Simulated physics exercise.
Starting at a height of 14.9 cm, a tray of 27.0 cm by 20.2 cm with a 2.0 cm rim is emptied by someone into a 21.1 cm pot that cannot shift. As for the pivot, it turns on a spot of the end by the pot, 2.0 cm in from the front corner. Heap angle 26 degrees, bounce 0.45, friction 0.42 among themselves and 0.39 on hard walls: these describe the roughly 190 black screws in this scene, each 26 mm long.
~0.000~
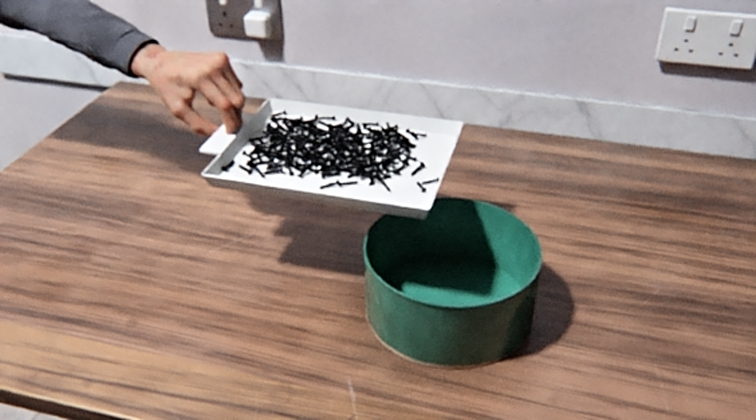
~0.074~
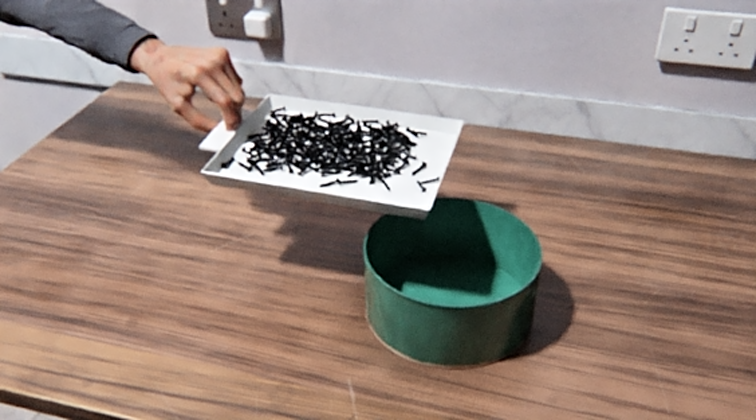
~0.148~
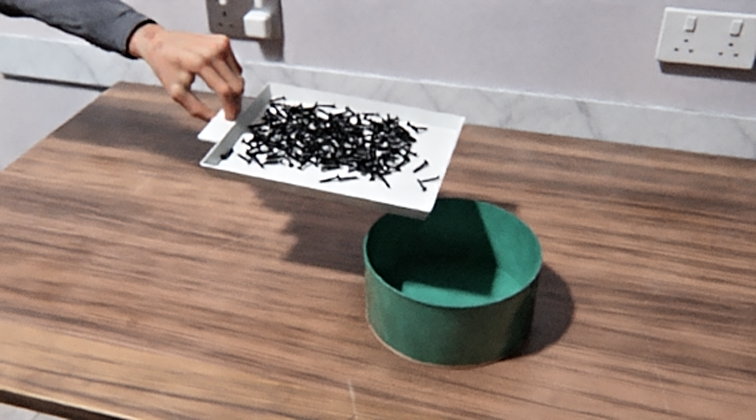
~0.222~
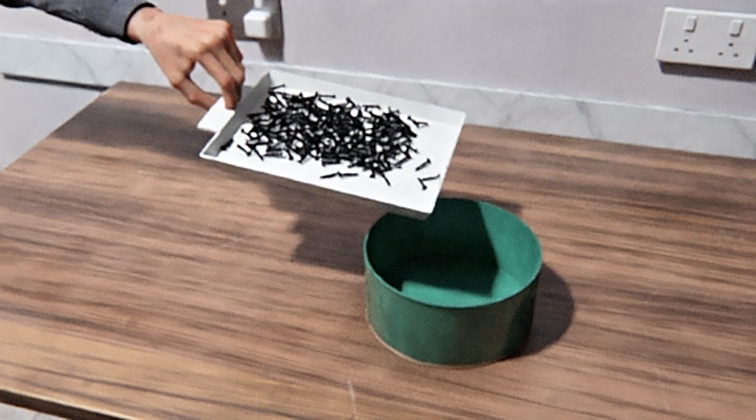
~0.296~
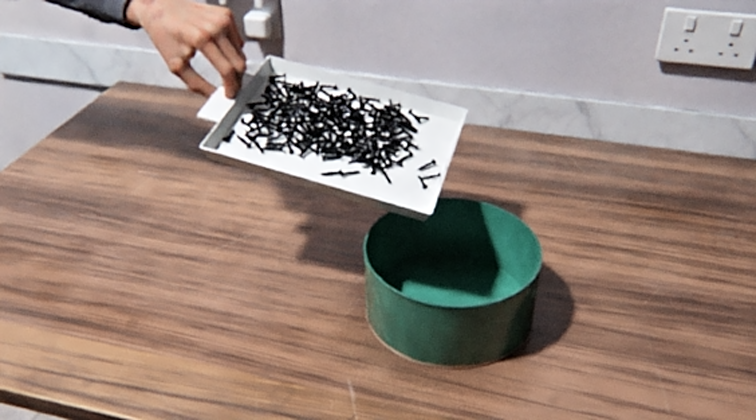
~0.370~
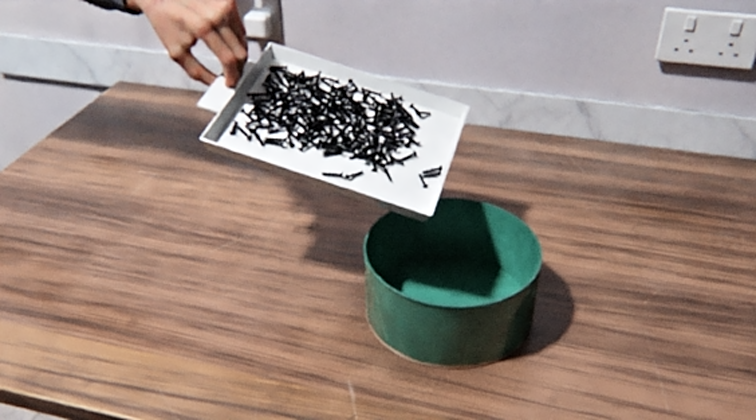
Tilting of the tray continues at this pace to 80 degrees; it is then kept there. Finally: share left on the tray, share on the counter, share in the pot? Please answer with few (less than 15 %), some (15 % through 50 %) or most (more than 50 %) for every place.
Tray: Few, counter: Few, pot: Most.
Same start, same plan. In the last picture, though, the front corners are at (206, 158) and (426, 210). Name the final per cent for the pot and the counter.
Split: Pot = 70, counter = 30.
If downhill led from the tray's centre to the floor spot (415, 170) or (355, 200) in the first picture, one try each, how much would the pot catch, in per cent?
Estimate: Some 60 % and some 70 % respectively.
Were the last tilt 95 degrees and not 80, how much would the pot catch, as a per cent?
I'd expect some 100 per cent in the pot.
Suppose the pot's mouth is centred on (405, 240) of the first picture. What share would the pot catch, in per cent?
I'd put it at around 95 per cent.
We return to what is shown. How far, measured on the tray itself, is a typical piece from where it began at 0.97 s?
About 13 cm.
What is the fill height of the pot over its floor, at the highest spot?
Some 2.5 cm above the floor.
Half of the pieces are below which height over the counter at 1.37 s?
Roughly 20 centimetres.
After 0.97 s, tilt 46 degrees; the tray holds 100 %, the pot 0 %.
Then, at 1.37 s, tilt 66 degrees; the tray holds 90 %, the pot 10 %.
After 1.85 s, tilt 80 degrees; the tray holds 30 %, the pot 50 %.
In the end, at 2.6 s, tray 5 %, counter 0 %, pot 95 %.
